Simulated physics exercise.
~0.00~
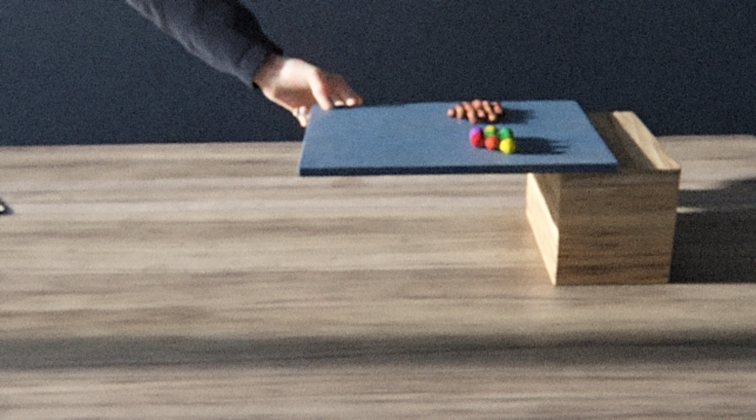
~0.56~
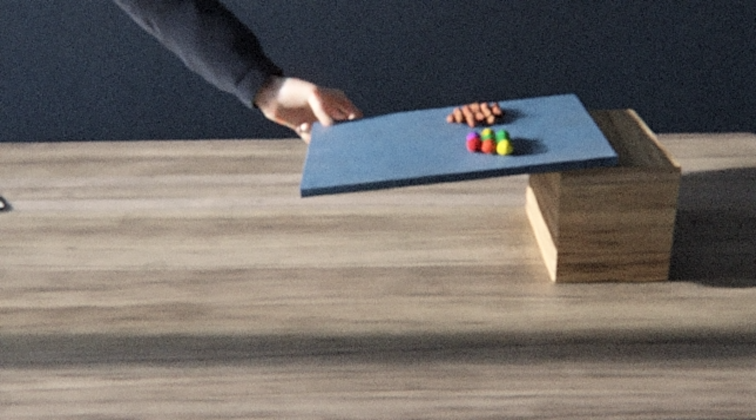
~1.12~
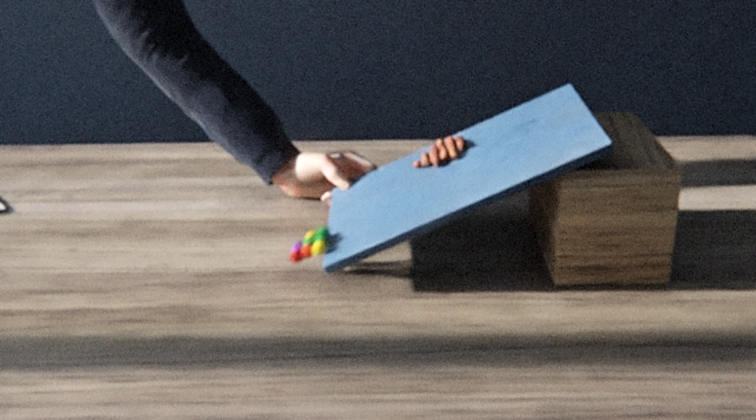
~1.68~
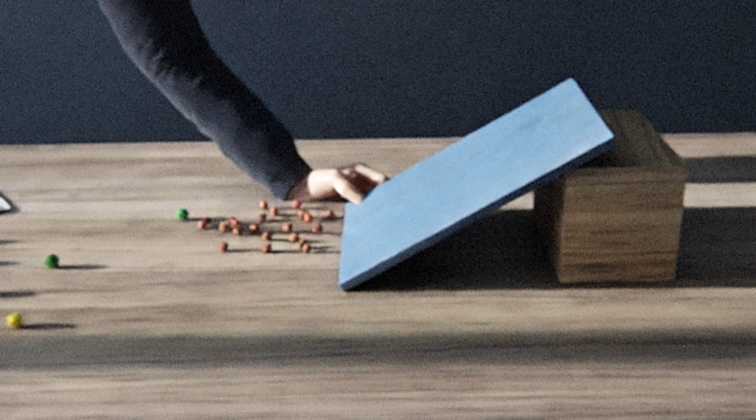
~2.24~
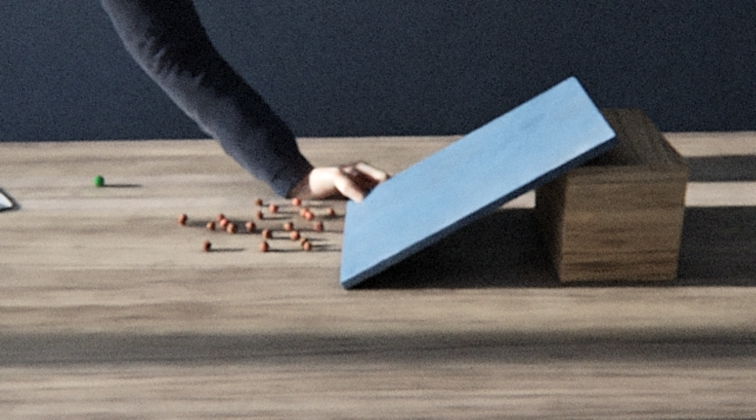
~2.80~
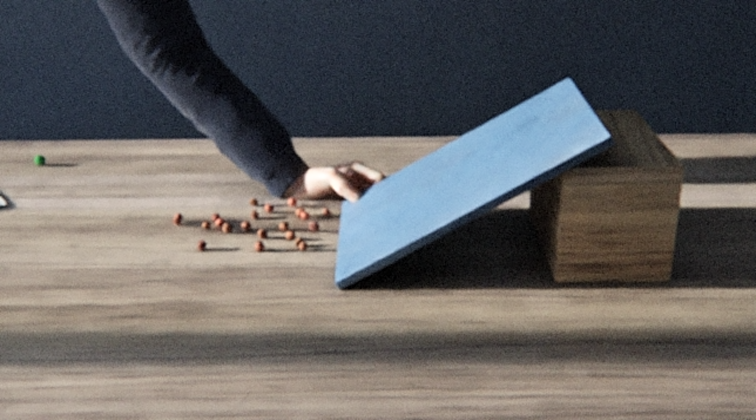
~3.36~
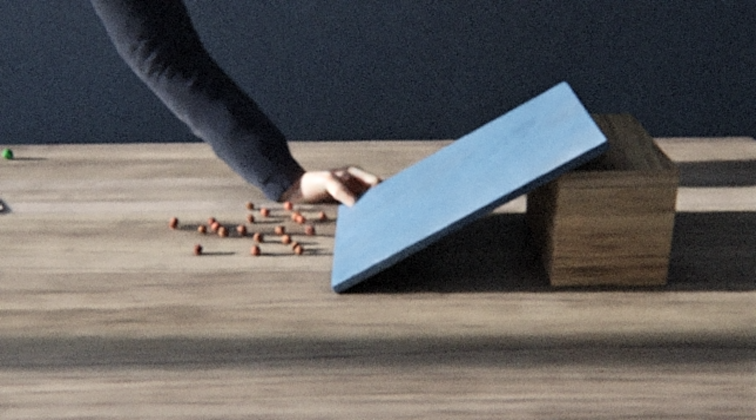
Colourful balls roll far left off the lowered blue board, while brown bits stop near it.
